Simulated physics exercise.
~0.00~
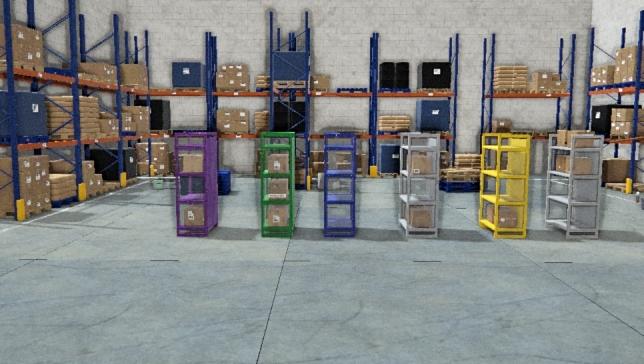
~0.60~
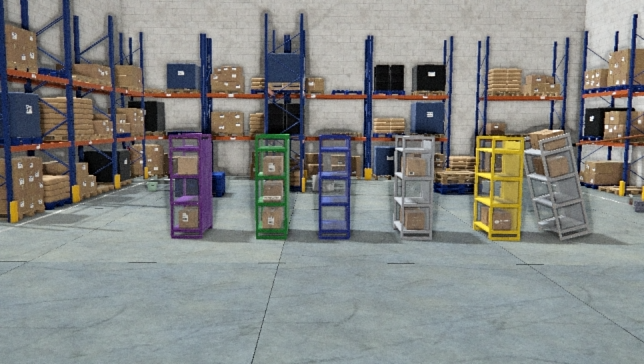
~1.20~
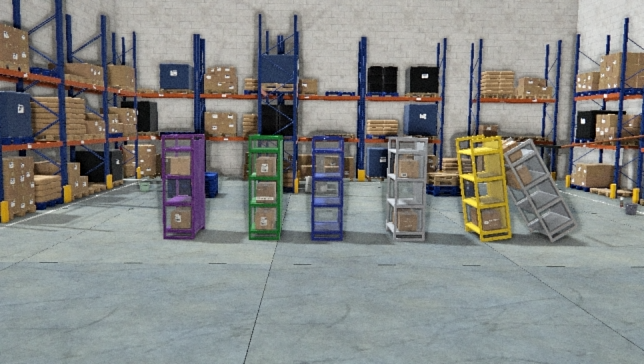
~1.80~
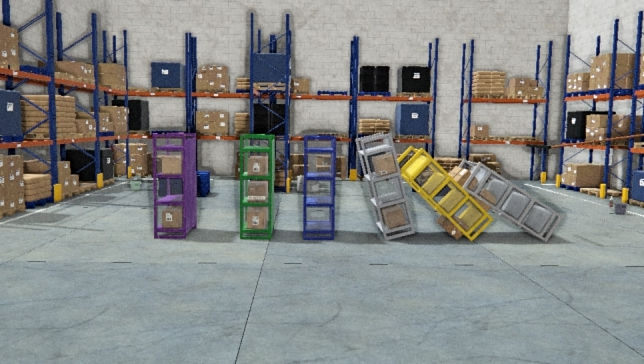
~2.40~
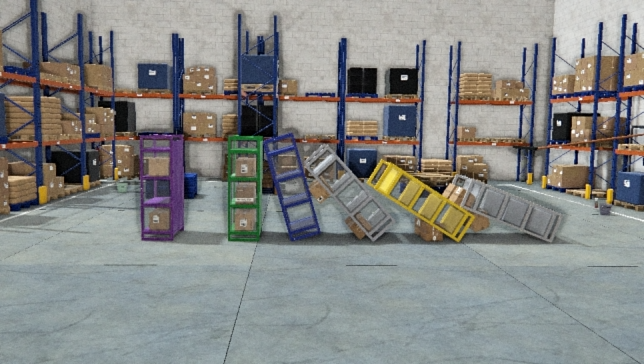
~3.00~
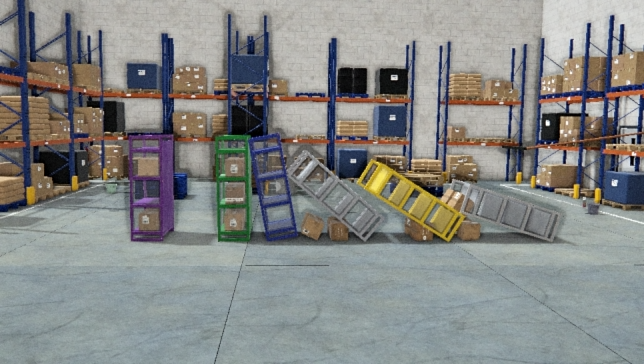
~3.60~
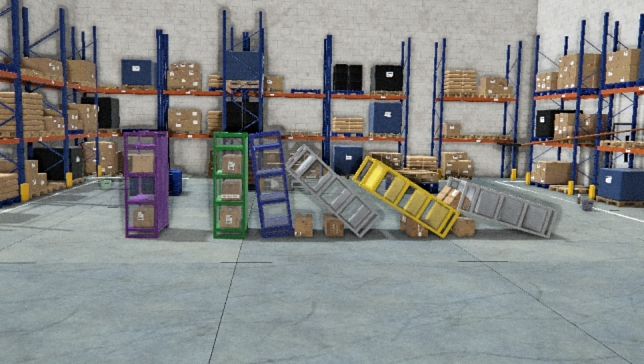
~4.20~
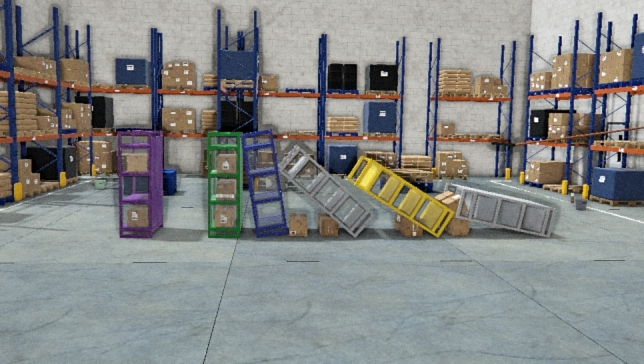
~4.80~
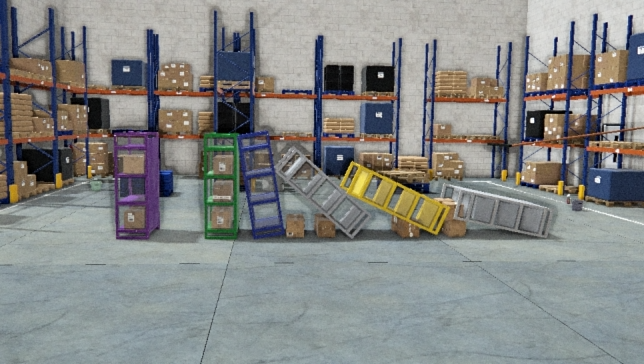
The video shows six box-loaded racks in a row in a warehouse; the rightmost gray one tips left, toppling the yellow rack and another gray one and spilling boxes, while the blue rack ends leaning slightly beside the green one, which stays upright like the purple.
